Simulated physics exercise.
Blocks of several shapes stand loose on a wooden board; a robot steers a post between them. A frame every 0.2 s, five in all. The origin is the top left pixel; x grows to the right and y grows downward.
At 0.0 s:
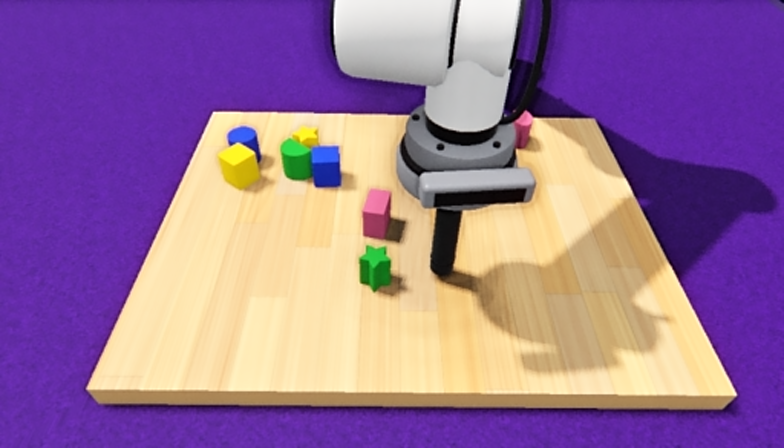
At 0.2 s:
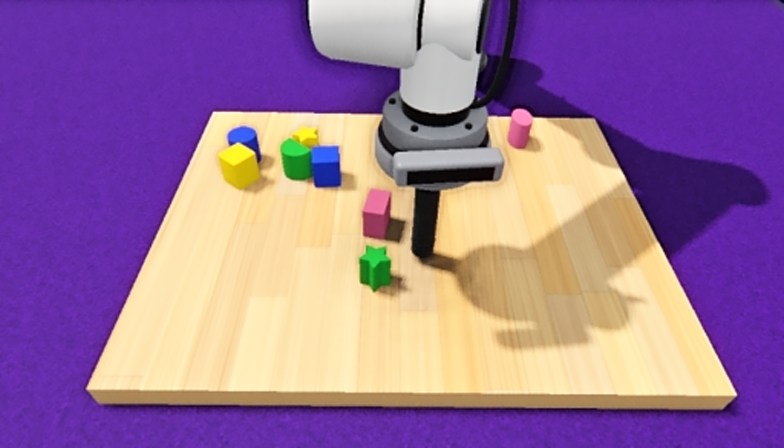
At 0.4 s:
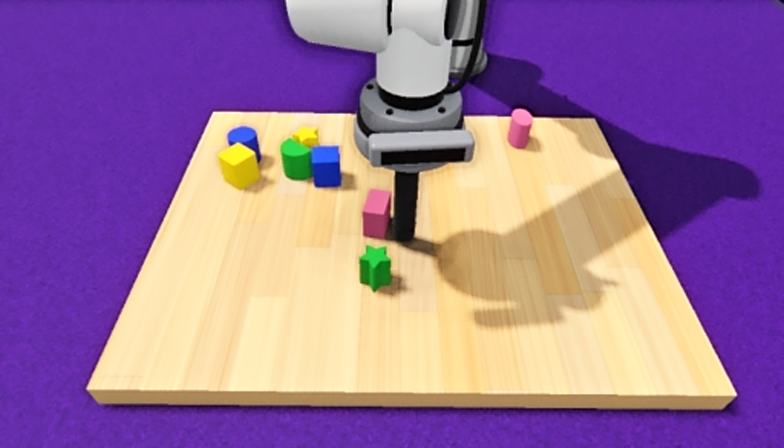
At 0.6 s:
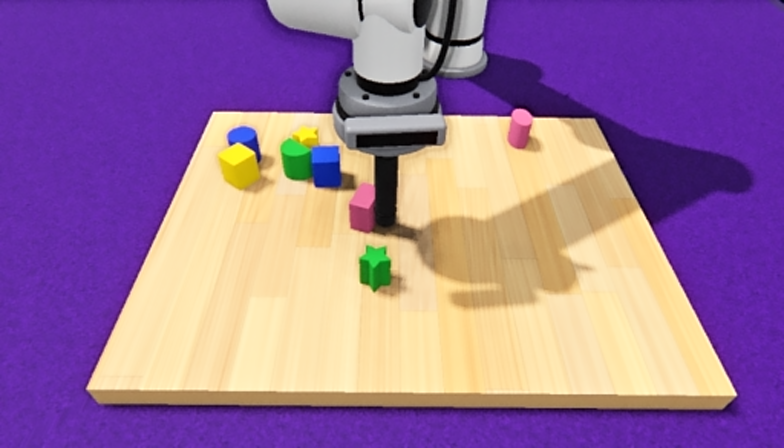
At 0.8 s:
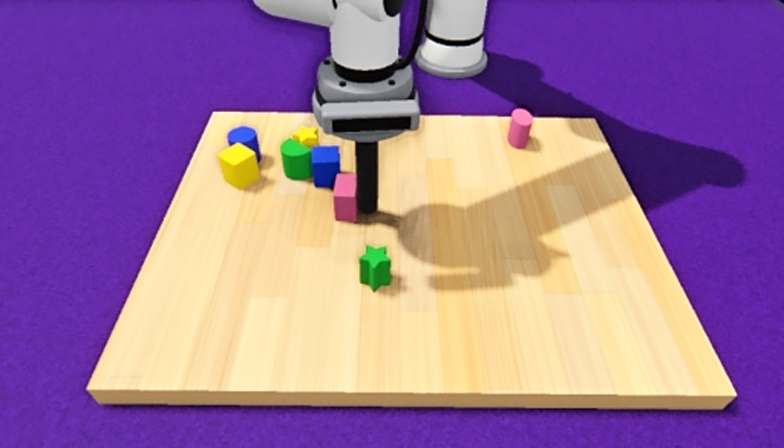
A robot arm moves its black post up and left, pushing a pink block across the board.
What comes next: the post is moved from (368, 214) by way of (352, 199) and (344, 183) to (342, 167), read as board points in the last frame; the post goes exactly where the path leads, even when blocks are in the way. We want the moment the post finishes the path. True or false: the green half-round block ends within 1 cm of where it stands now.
That claim is false.
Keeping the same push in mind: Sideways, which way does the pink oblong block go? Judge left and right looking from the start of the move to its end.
Side: Left.
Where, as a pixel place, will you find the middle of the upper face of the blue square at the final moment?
It should be at (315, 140) by then.
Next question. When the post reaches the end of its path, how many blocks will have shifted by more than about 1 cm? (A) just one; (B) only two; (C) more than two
The one that fits is C, more than two.
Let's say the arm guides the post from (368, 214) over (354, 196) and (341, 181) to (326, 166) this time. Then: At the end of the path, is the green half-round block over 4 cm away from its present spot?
Final answer: No.
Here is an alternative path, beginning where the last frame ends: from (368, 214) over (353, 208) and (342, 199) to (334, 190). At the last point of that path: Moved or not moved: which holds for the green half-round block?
It keeps its spot.
What follows on the original path. One third of the way, post (352, 193); pink oblong block (331, 180), turned 25° anticlockwise.
Two thirds of the way, post (343, 177); green half-round block (287, 146), turned 15° anticlockwise; blue square (320, 147); pink oblong block (331, 180), turned 25° anticlockwise.
At the end, post (342, 161); green half-round block (283, 146), turned 25° anticlockwise; yellow star-shaped block (296, 129); blue square (315, 140), turned 50° anticlockwise; pink oblong block (331, 180), turned 25° anticlockwise.
